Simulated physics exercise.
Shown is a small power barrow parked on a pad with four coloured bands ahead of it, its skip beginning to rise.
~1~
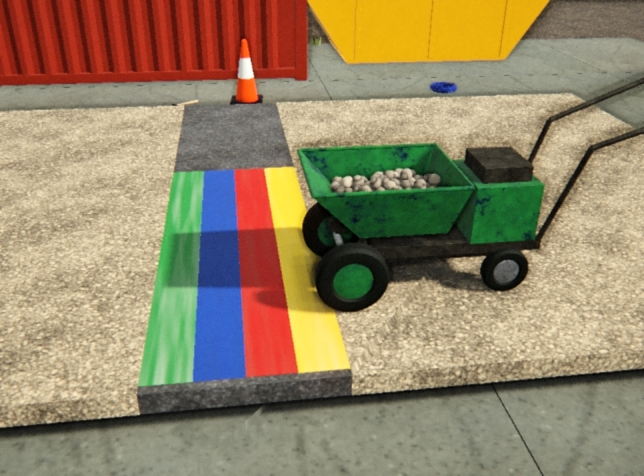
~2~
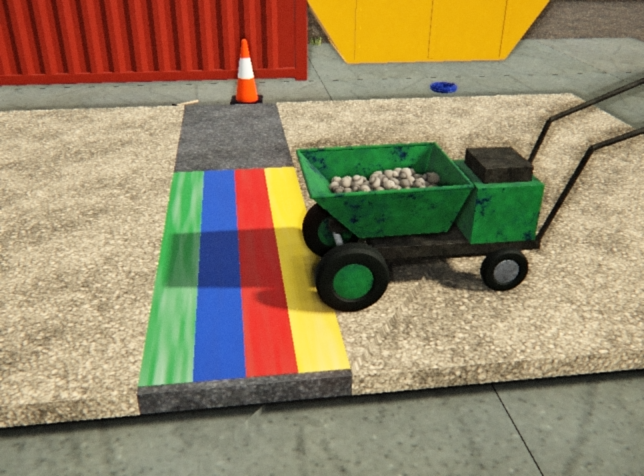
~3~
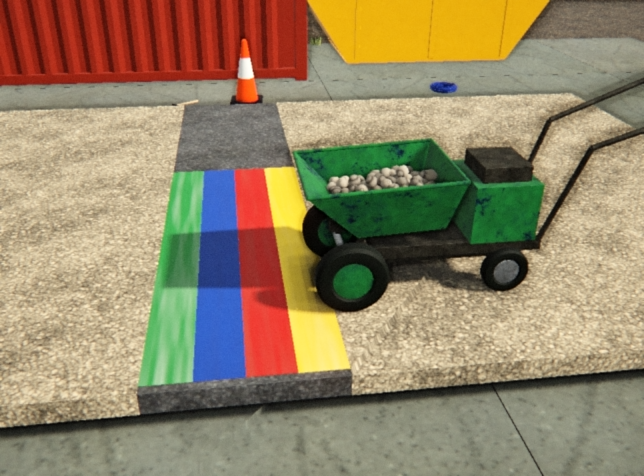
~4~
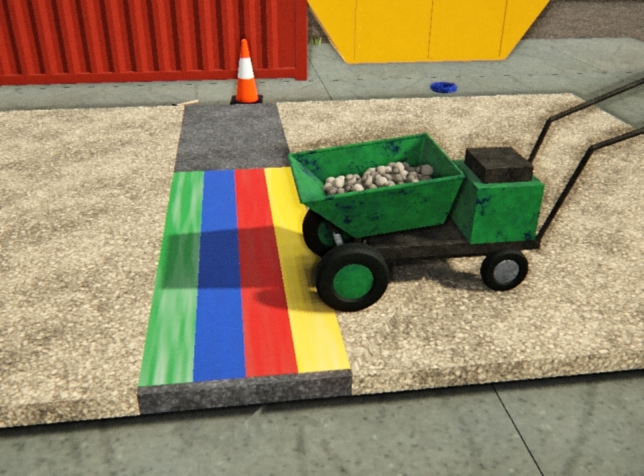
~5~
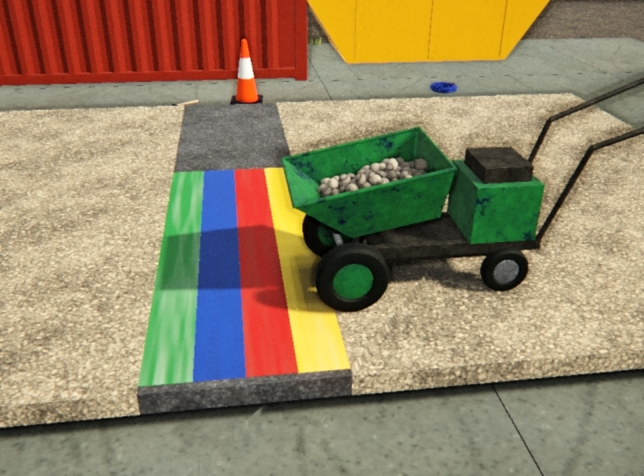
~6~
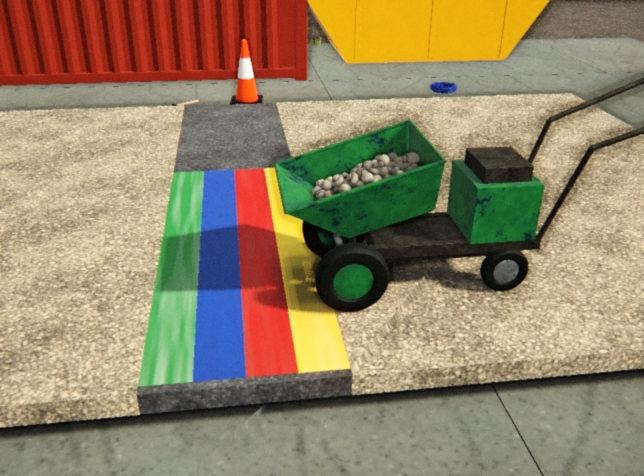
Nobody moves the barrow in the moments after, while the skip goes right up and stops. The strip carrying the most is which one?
That would be the blue strip.
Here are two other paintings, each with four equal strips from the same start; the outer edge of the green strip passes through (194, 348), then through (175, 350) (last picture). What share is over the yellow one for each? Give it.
First case 0 per cent, second case 0 per cent.
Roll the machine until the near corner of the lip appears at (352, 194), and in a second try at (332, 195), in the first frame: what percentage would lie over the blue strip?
Roughly 30 and 40 percent respectively.
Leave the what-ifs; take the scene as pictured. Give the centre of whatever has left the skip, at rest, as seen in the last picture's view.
It settles centred around (211, 289).
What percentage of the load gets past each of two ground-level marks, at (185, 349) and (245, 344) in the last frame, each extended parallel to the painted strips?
That's 20 per cent for the first and 80 per cent for the second.
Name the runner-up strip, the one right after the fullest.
The answer is the green one.
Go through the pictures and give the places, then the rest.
Lip of the skip at (313, 196), level; top of the load at (396, 192), river pebbles; yellow strip at (317, 335); red strip at (269, 339); blue strip at (219, 342); green strip at (169, 346), in the first picture.
Lip of the skip at (312, 197), level; top of the load at (396, 191), in the second picture.
Lip of the skip at (308, 199), tipped barely; top of the load at (393, 189), in the third picture.
Lip of the skip at (302, 202), tipped a little; top of the load at (400, 180), in the fourth picture.
Lip of the skip at (294, 207), tipped a little; top of the load at (394, 176), in the fifth picture.
Lip of the skip at (286, 213), tipped clearly; top of the load at (399, 168); yellow strip at (317, 335); red strip at (269, 339); blue strip at (219, 342); green strip at (169, 346), in the sixth picture.
Soon after the last picture, skip tipped steeply; all in the skip.
A little later, skip tipped steeply; most in the skip; a stray few over the red strip; about a quarter over the blue strip; a stray few over the green strip.
Later still, skip tipped right over; a small part in the skip; a small part over the red strip; about half over the blue strip; about a third over the green strip; a stray few off the paint.
At rest, skip tipped right over; a small part in the skip; none over the yellow strip; a small part over the red strip; about half over the blue strip; about a third over the green strip; a stray few off the paint.
